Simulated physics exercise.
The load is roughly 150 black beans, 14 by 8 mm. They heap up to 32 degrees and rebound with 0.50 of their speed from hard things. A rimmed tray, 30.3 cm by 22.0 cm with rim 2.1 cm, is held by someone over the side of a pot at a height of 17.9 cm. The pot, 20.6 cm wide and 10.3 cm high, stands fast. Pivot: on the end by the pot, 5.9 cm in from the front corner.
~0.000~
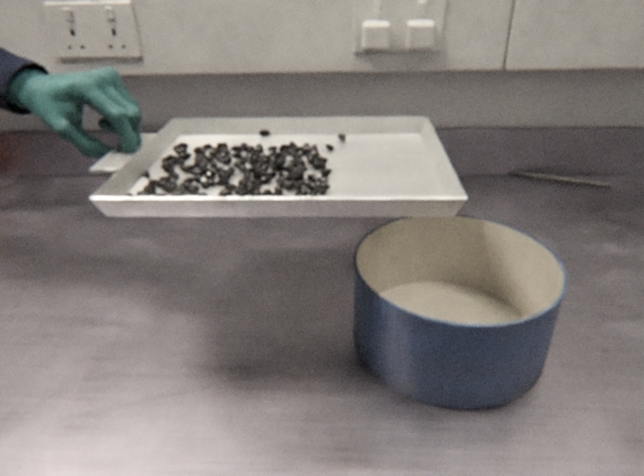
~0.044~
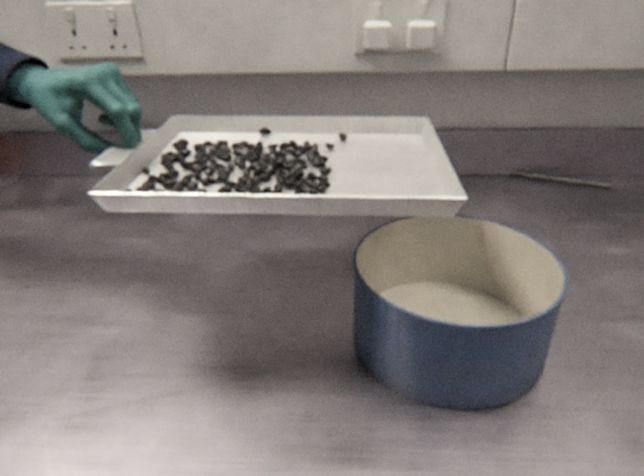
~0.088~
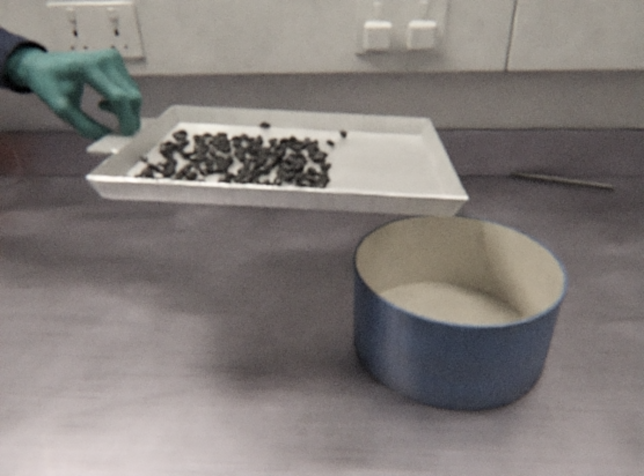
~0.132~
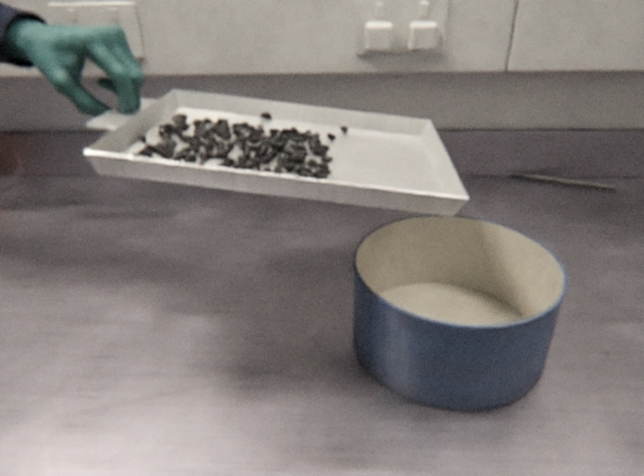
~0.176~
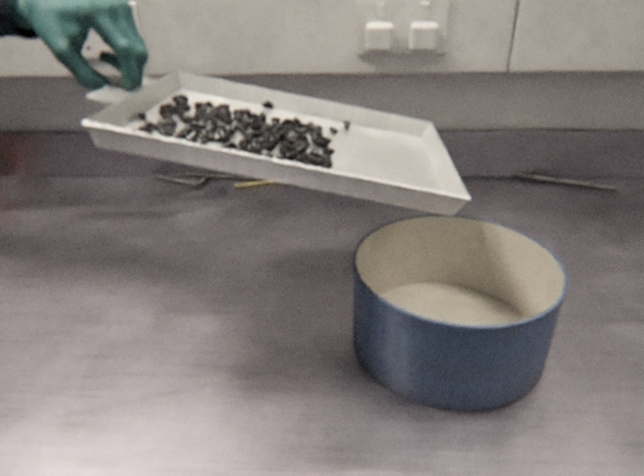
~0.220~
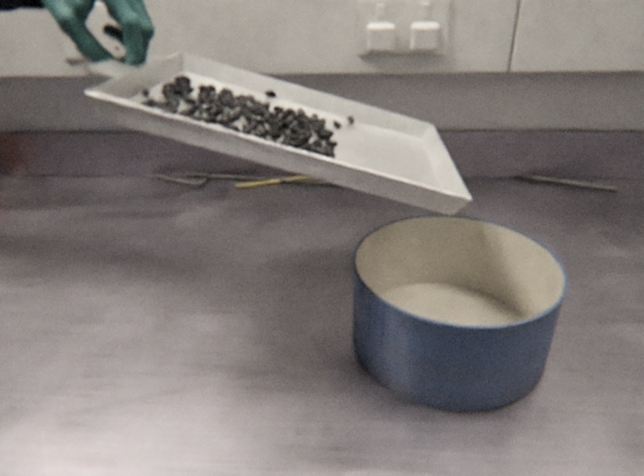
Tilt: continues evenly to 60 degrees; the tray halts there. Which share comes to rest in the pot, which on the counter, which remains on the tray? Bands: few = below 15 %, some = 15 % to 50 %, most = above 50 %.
Pot: Some, counter: Some, tray: Some.
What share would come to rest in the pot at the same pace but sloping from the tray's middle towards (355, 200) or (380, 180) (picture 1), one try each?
The share comes to about 65 in a hundred, then about 65 in a hundred.
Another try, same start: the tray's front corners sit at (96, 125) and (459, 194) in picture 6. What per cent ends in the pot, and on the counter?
Pot 25 % / counter 25 %.
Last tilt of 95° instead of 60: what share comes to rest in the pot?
In that case some 50 per cent.
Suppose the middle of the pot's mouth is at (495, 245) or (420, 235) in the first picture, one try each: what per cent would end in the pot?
The shares would be near 50 and 40 per cent respectively.
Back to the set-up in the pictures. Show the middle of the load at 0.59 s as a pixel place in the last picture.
The middle of the load should be near (406, 128) then.
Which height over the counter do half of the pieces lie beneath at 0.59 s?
The halfway line is at about 22 cm.
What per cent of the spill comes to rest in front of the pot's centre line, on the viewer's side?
Some 0 per cent.
Then, at 0.44 s, tilt 39 degrees; the tray holds 100 %, the pot 0 %.
After 0.59 s, tilt 54 degrees; the tray holds 100 %, the pot 0 %.
After 0.86 s, tilt 60 degrees; the tray holds 35 %, the pot 20 %.
By 2.2 s all is still; pot 30 %, counter 35 %, tray 30 %.
